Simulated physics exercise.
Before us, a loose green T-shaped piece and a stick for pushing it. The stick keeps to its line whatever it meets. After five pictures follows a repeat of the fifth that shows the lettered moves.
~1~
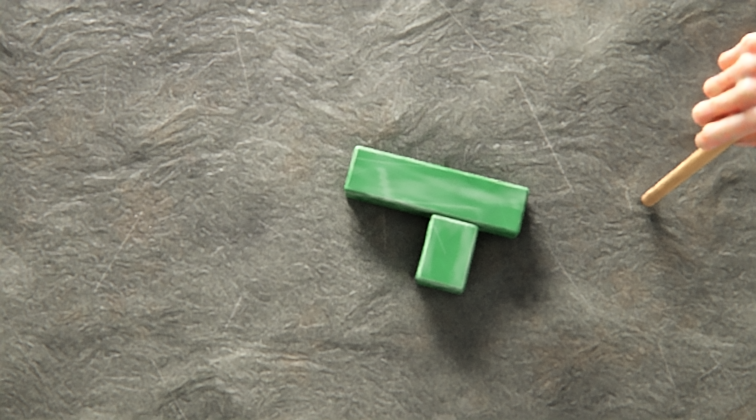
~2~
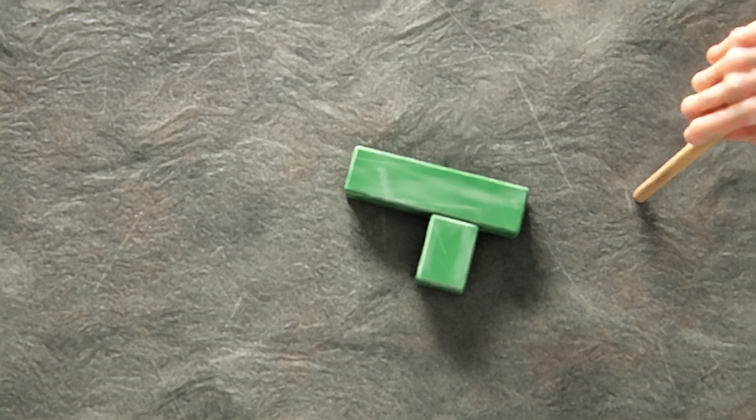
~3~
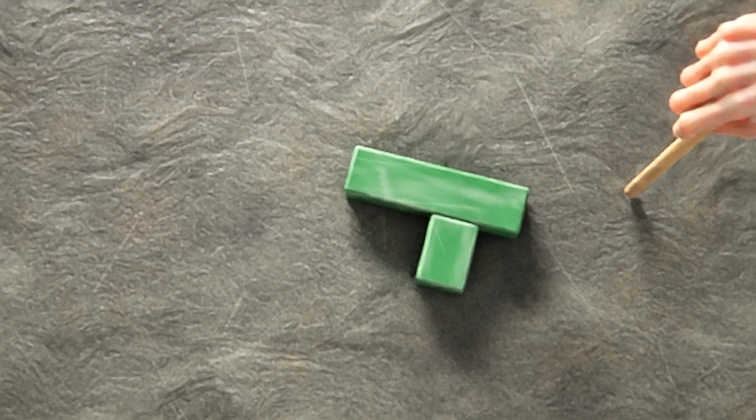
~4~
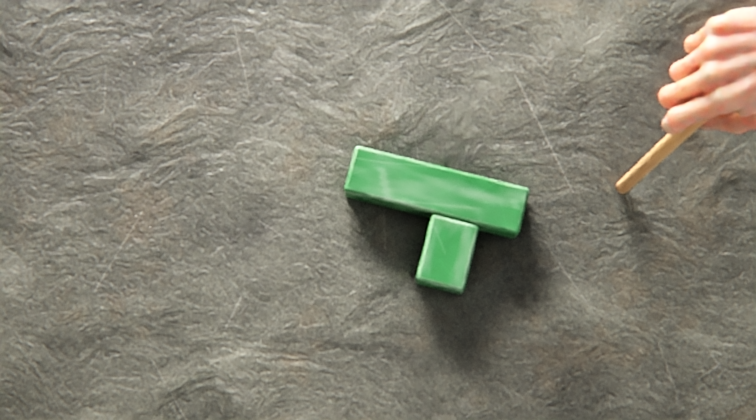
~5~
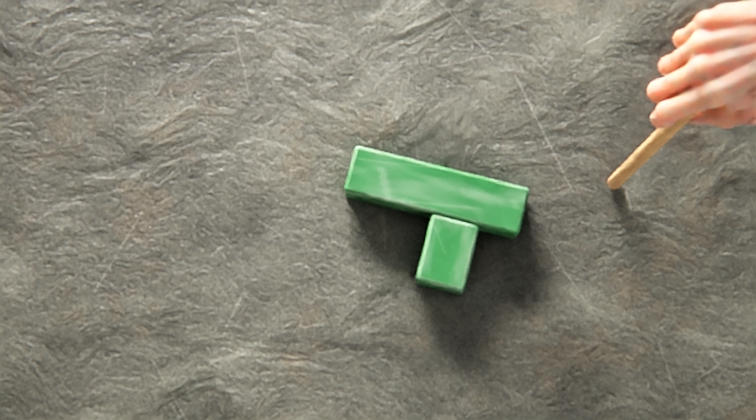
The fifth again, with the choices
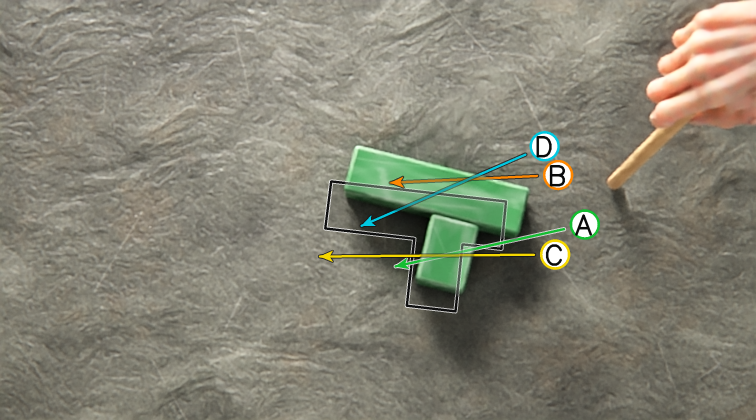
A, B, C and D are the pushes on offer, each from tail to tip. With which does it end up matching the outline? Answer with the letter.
Stroke B.
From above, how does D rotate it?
Anticlockwise.
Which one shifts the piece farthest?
A.
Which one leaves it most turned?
C.
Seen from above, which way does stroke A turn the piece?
On that stroke, clockwise.
On the marked copy, A from (564, 229) to (395, 266); B from (537, 176) to (390, 183); C from (534, 255) to (320, 257); D from (525, 155) to (362, 226).
Following B. Soon after the start, foot of the stick (484, 178), piece (436, 191).
Later, foot of the stick (431, 182), piece (423, 204).
In the end, foot of the stick (390, 183), piece (416, 211); it fills the outline.
As for the rest, A leaves the piece out of the outline, at (358, 172); C leaves the piece out of the outline, at (381, 175); D leaves the piece out of the outline, at (386, 248).
